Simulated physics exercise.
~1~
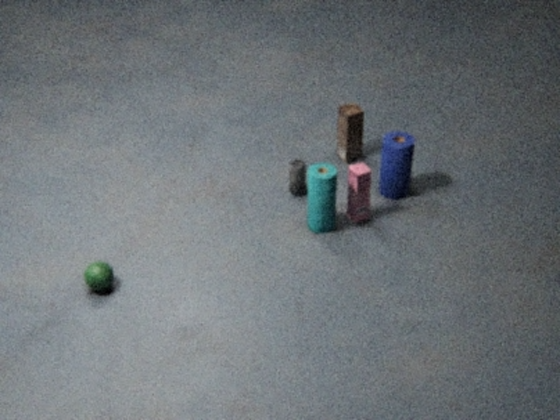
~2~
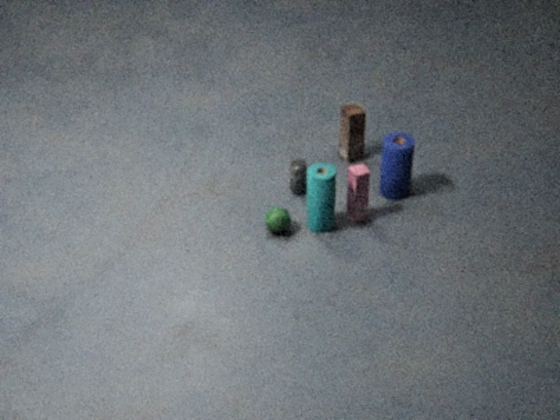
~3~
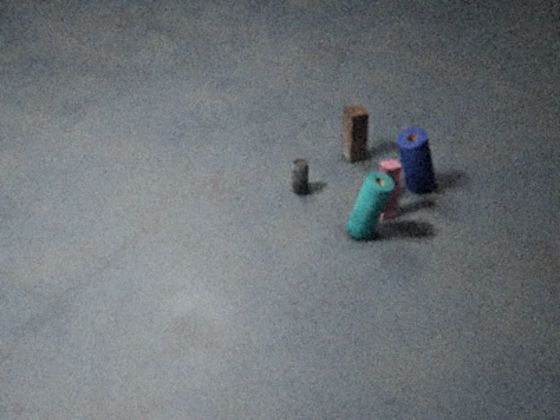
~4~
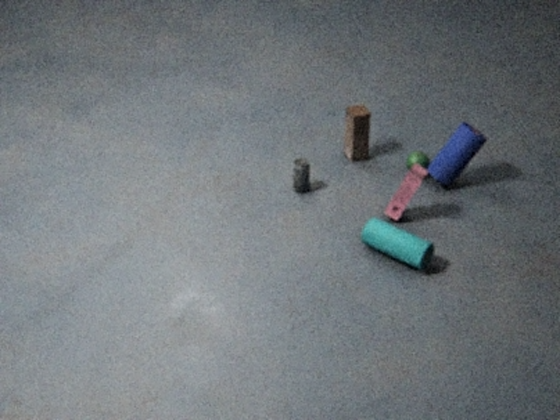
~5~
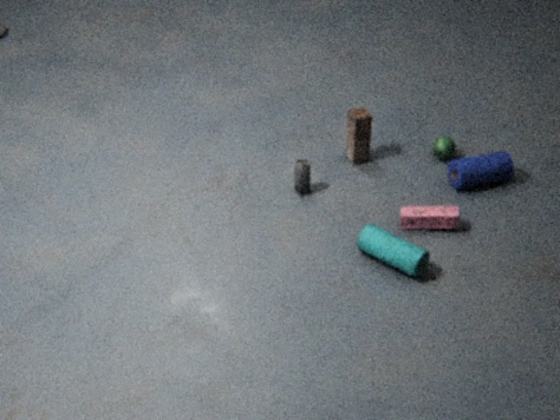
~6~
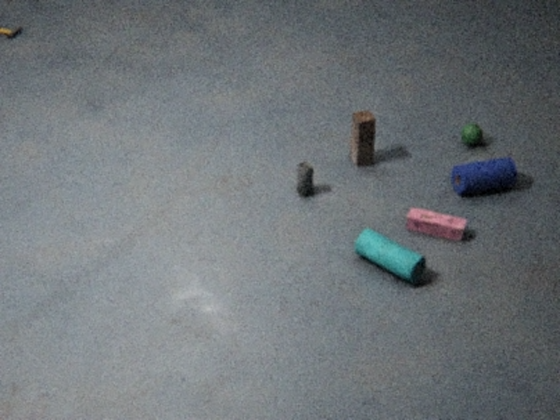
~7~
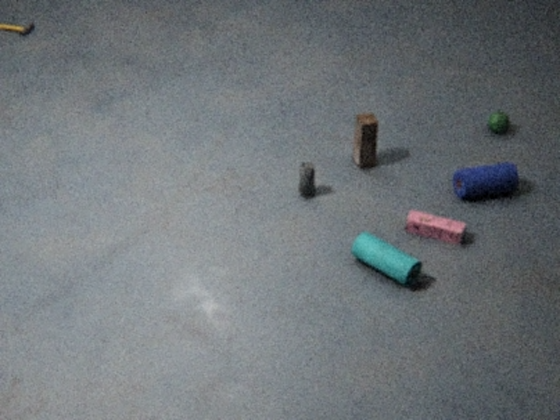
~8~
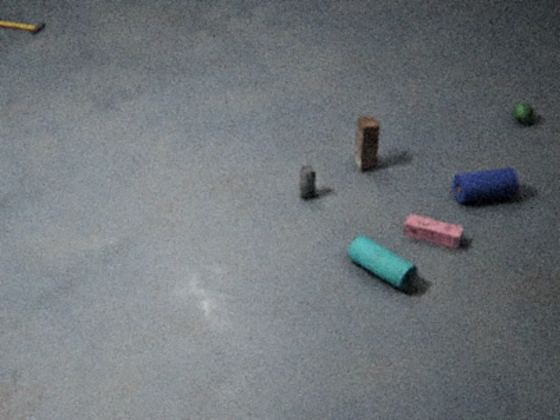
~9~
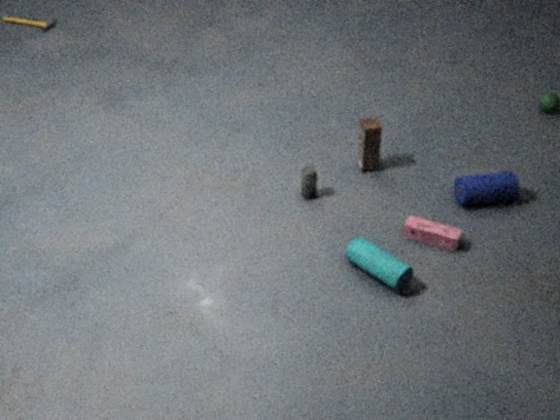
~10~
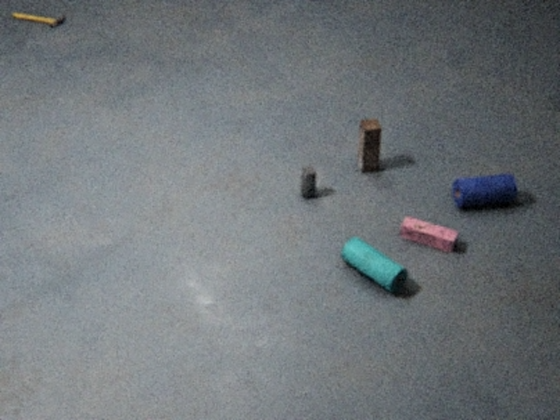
A green ball rolls in from the left across a bare grey-blue floor, seen from above at an angle, toward a loose group of upright objects right of centre. Nearest stand a turquoise roll, a pink carton and a small grey can, with a blue roll and a brown carton behind. The ball reaches the group, and the turquoise roll, pink carton and blue roll tip over in turn. It rolls on past them and leaves at the right, while a yellow-handled object shows at the upper left. The three lie on their sides; the can and brown carton still stand.
